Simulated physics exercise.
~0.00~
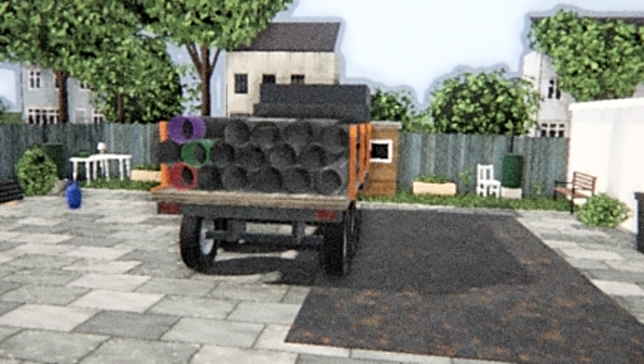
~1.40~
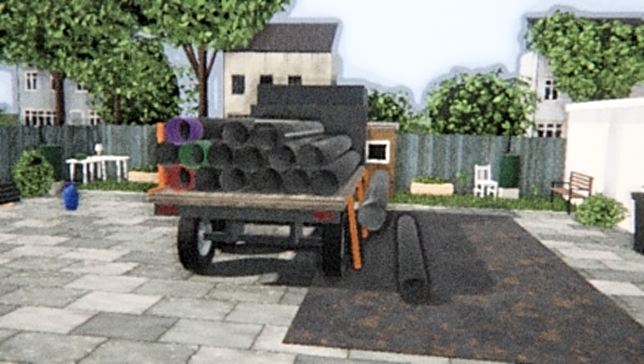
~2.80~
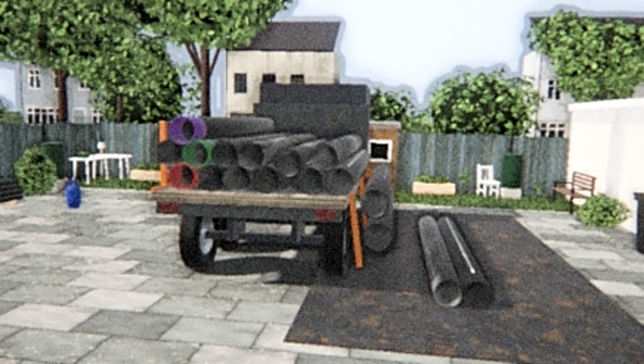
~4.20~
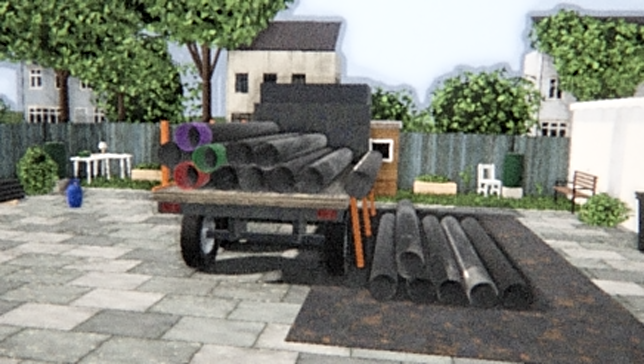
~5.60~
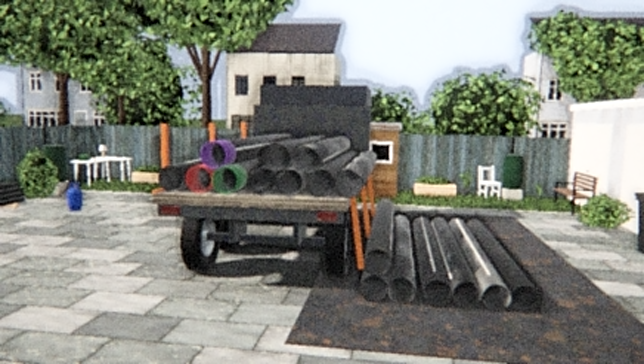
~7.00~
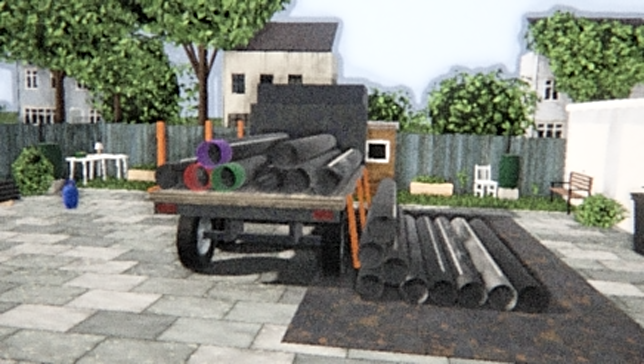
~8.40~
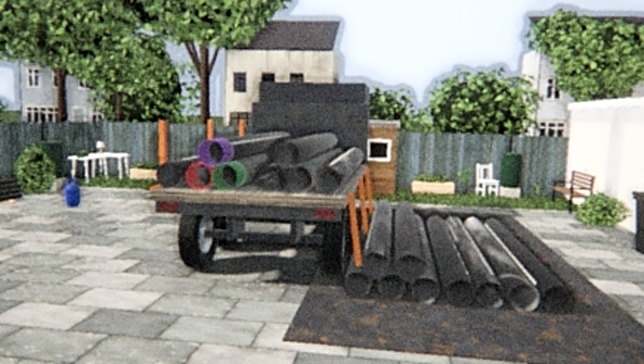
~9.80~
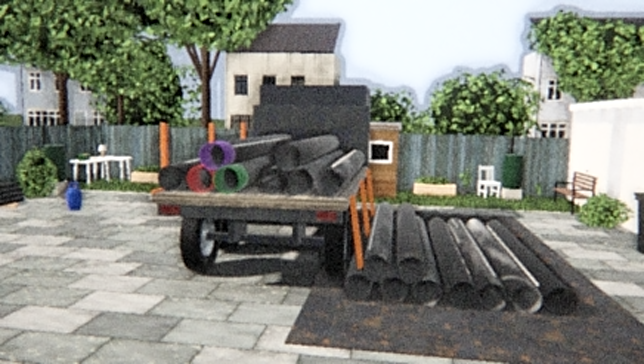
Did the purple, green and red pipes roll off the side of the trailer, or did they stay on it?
They all stayed on the trailer. The green and red pipes ended up resting on the deck, with the purple one lying on top of other pipes.
